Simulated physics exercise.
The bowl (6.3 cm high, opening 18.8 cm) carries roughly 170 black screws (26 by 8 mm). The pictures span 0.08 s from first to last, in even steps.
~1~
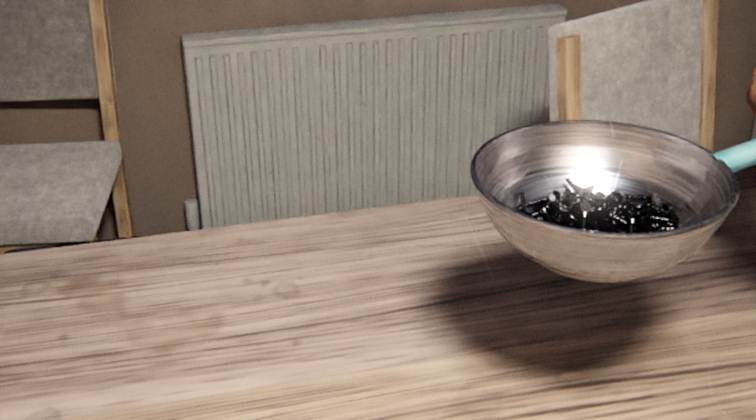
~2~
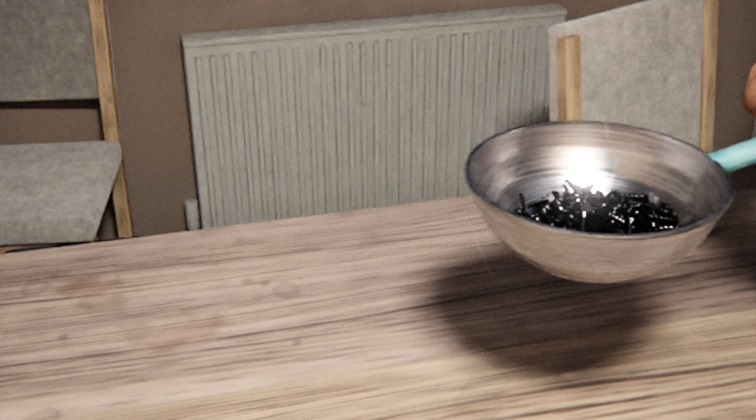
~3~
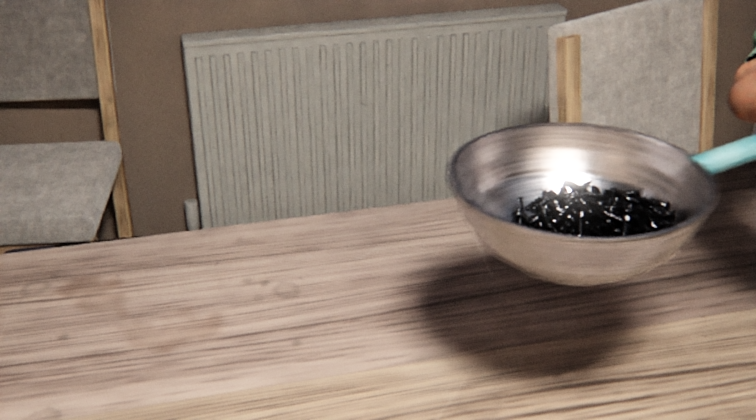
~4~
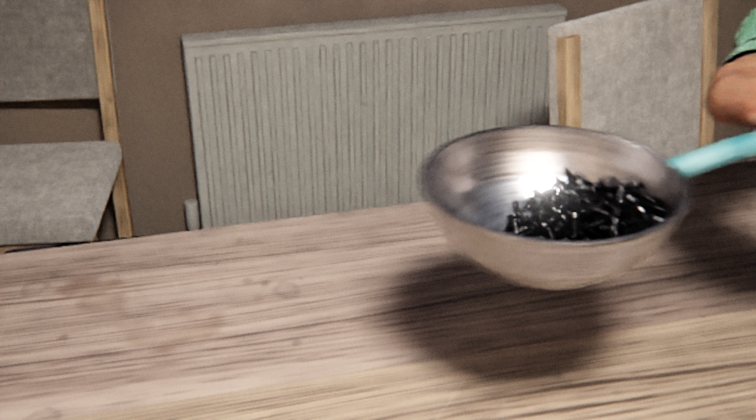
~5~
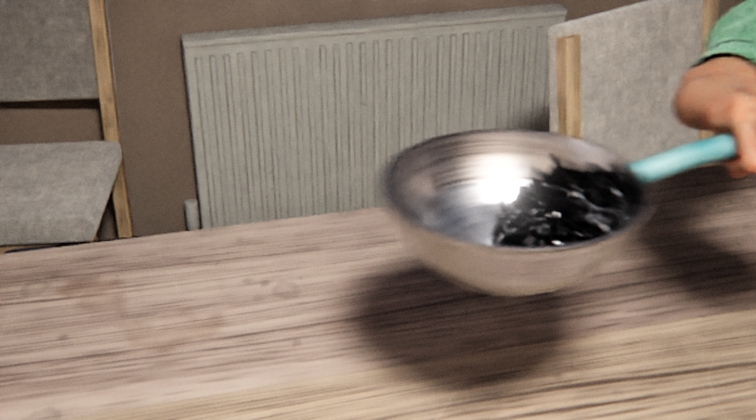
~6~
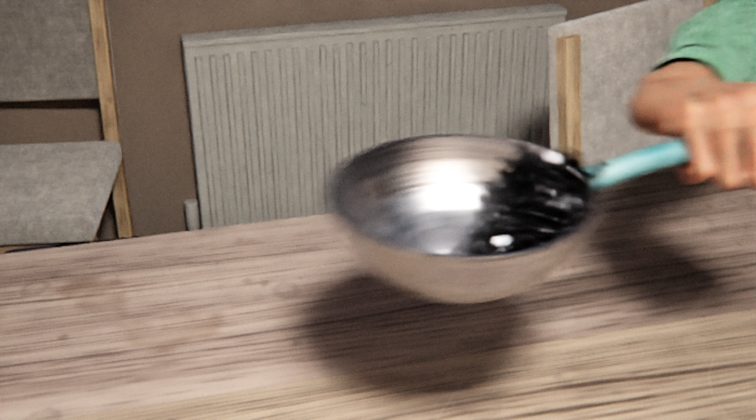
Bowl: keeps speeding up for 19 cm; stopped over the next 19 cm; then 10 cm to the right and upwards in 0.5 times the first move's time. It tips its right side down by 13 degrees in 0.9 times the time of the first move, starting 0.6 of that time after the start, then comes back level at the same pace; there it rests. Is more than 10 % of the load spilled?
The spill exceeds a tenth of the load.
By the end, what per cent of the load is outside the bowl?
My estimate is close to 55 percent.
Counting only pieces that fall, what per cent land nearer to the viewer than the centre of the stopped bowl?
It comes to around 40 in a hundred.
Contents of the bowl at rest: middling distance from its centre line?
3.5 centimetres, give or take.
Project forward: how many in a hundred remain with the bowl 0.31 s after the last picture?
Around 50 in a hundred stay.
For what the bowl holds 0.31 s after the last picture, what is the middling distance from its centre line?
That would be about 7.0 cm from the centre line.
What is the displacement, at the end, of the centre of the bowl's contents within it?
The distance is some 1.5 cm from start to finish.
Then, 0.17 s after the last picture, tilt 13 degrees; bowl 55 %, in the air 45 %.
Then, 0.31 s after the last picture, tilt 3 degrees; bowl 50 %, in the air 50 %.
Then, 0.44 s after the last picture, tilt 0 degrees; fallen left of where it stops 40 %, bowl 45 %, in the air 15 %; middle of all pieces near (128, 208).
Then, 0.56 s after the last picture, tilt 0 degrees; fallen left of where it stops 45 %, fallen right of where it stops 5 %, bowl 45 %, in the air 5 %; middle of all pieces near (268, 209).
In the end, fallen left of where it stops 45 %, fallen right of where it stops 10 %, bowl 45 %.
